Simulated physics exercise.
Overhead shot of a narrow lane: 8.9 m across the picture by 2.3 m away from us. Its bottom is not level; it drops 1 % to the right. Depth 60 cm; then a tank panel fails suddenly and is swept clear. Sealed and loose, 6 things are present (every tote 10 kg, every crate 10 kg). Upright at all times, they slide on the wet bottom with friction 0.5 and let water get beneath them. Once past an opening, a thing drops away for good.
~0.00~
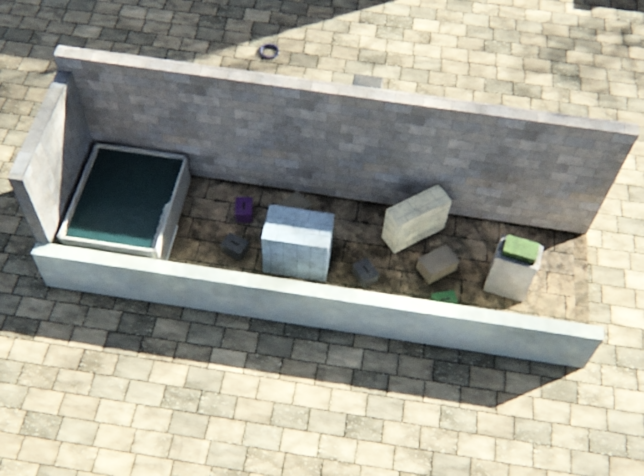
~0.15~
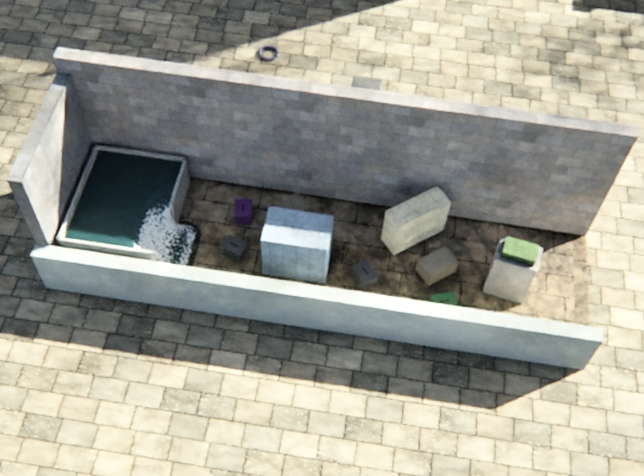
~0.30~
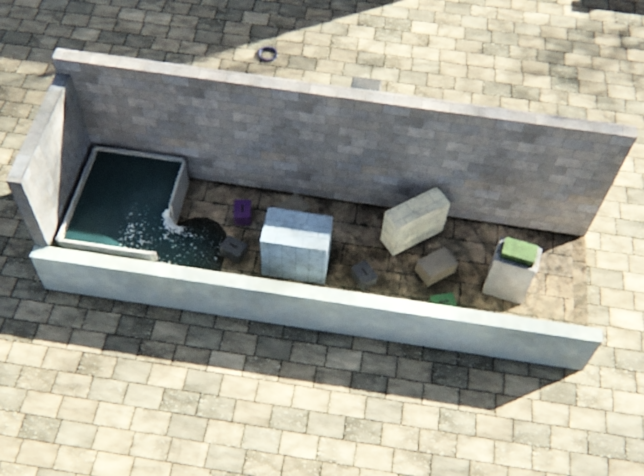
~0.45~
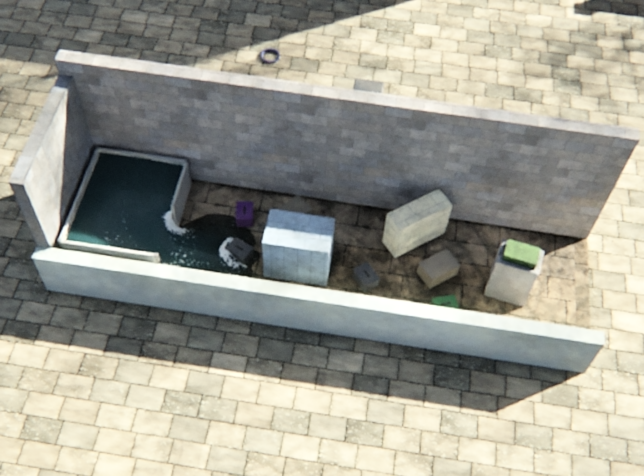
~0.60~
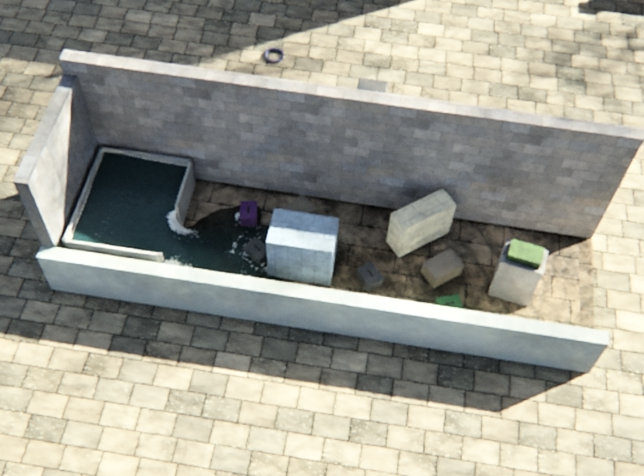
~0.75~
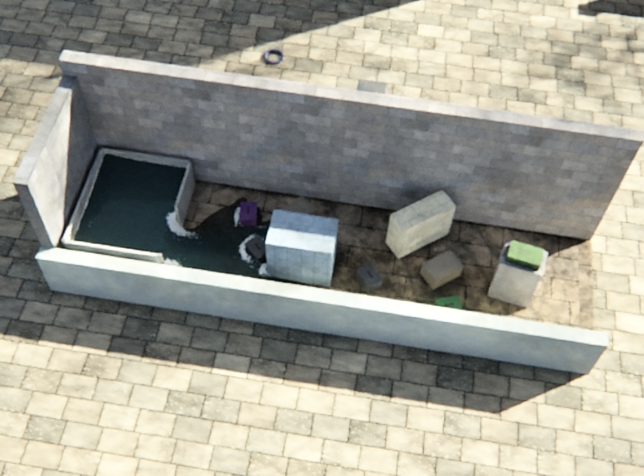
The video shows a walled lane holding scattered blocks and small objects as dark water pours from a basin at the left, spreads rightward around a small dark object and reaches the purple tote and a large pale block.
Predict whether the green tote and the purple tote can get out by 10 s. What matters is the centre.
The green tote is washed clear, and the purple tote remains within.
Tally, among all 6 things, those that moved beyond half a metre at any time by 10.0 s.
I get 6.
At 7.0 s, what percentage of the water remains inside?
78 % or so.
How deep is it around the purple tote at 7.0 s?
Depth approx. 7 cm.
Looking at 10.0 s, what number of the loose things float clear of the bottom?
At that point I count 1.
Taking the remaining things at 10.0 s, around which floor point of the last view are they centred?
Around (402, 262).
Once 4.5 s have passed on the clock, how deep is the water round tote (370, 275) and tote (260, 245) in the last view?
First roughly 4 cm, second roughly 15 cm.
After 2.0 s the green tote is near (458, 305), 0.2 m from its start, aground; the purple tote is near (250, 197), 0.3 m from its start, aground; 0 of 6 are out; 1 afloat.
After 4.5 s the green tote has gone out; the purple tote is near (207, 215), 0.7 m from its start, aground; 1 of 6 are out; 3 afloat.
After 7.0 s the green tote has gone out; the purple tote is near (227, 223), 0.5 m from its start, aground; 1 of 6 are out; 2 afloat.
After 10.0 s the green tote has gone out; the purple tote is near (229, 223), 0.4 m from its start, aground; 1 of 6 are out; 1 afloat.
